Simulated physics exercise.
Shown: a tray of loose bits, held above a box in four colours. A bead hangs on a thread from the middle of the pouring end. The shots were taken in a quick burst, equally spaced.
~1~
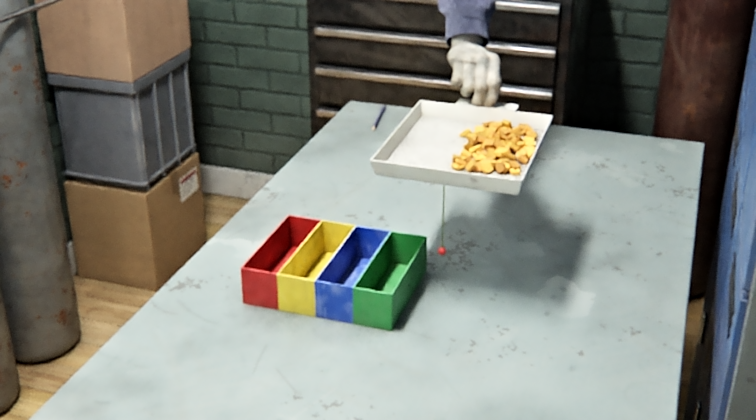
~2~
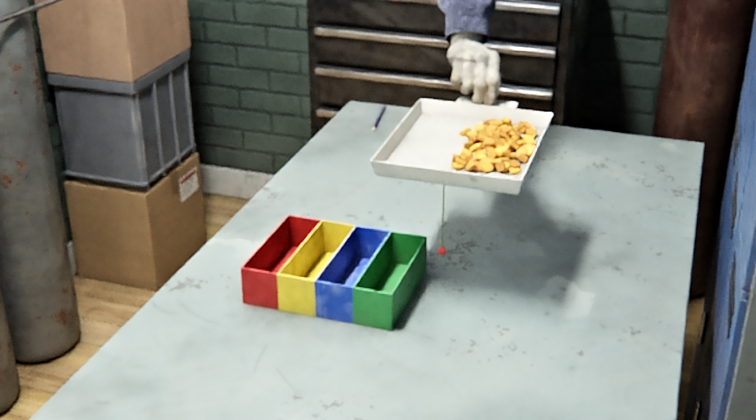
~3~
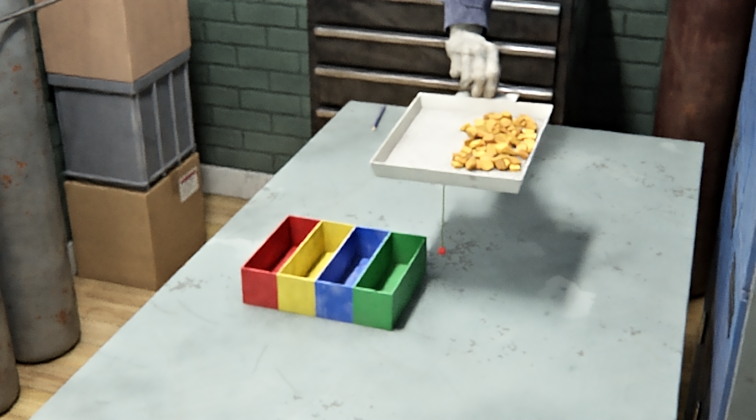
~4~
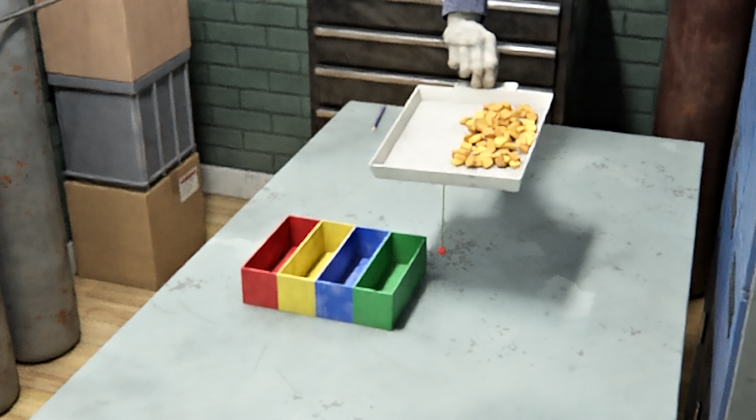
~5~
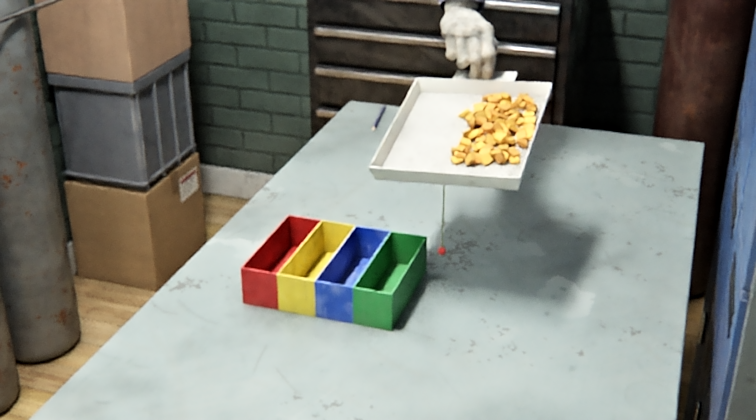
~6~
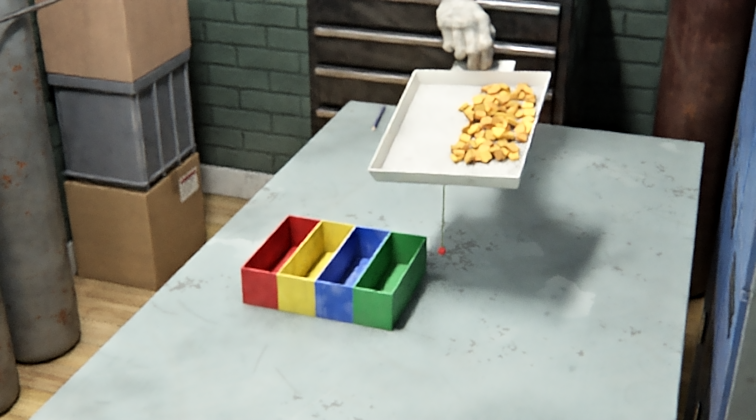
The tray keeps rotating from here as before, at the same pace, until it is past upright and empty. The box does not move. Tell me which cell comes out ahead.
I would say the green cell comes out ahead.
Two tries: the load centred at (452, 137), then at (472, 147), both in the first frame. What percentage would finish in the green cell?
About 50 %, then about 40 %.
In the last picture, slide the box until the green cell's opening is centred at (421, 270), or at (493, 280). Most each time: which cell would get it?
First try: That blue cell. Second try: That red cell.
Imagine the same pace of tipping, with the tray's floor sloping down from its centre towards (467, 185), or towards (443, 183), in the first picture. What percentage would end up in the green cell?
0 % and 10 %, roughly.
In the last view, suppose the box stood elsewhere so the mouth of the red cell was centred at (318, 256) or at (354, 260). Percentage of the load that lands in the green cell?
Roughly 20% on the first try and 10% on the second.
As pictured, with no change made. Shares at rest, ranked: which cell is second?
Number two is the cell in blue.
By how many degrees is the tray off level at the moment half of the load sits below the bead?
Near 110 degrees.
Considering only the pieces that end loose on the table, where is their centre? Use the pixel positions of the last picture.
Those pieces end up centred close to (420, 316).
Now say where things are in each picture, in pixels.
The first picture shows corners of the pouring end (375, 159) and (519, 179), level; middle of the load (497, 145), cereal squares; bead on its thread (442, 251); red cell (260, 285); yellow cell (297, 292); blue cell (334, 298); green cell (373, 305).
The second picture shows corners of the pouring end (375, 160) and (518, 178), level; middle of the load (497, 144).
The third picture shows corners of the pouring end (375, 161) and (518, 177), tipped barely, lowest at the left corner; middle of the load (497, 140).
The fourth picture shows corners of the pouring end (374, 163) and (517, 176), tipped a little, lowest at the left corner; middle of the load (497, 134).
The fifth picture shows corners of the pouring end (373, 165) and (517, 175), tipped a little, lowest at the left corner; middle of the load (497, 128).
The sixth picture shows corners of the pouring end (373, 168) and (516, 174), tipped clearly, lowest at the left corner; middle of the load (496, 122); red cell (260, 285); yellow cell (297, 292); blue cell (334, 298); green cell (373, 305).
Just after the last frame, tray tipped steeply; every one on the tray.
A moment on, tray tipped right over; roughly two thirds on the tray; about a tenth in the green cell; about a tenth in the blue cell; about a tenth falling or outside the box.
Further on, tray tipped past a quarter turn; roughly a third in the green cell; roughly a quarter in the blue cell; roughly a third falling or outside the box.
When it is over, tray tipped past a quarter turn; roughly a third in the green cell; roughly a quarter in the blue cell; not one in the yellow cell; not one in the red cell; roughly a third outside the box.
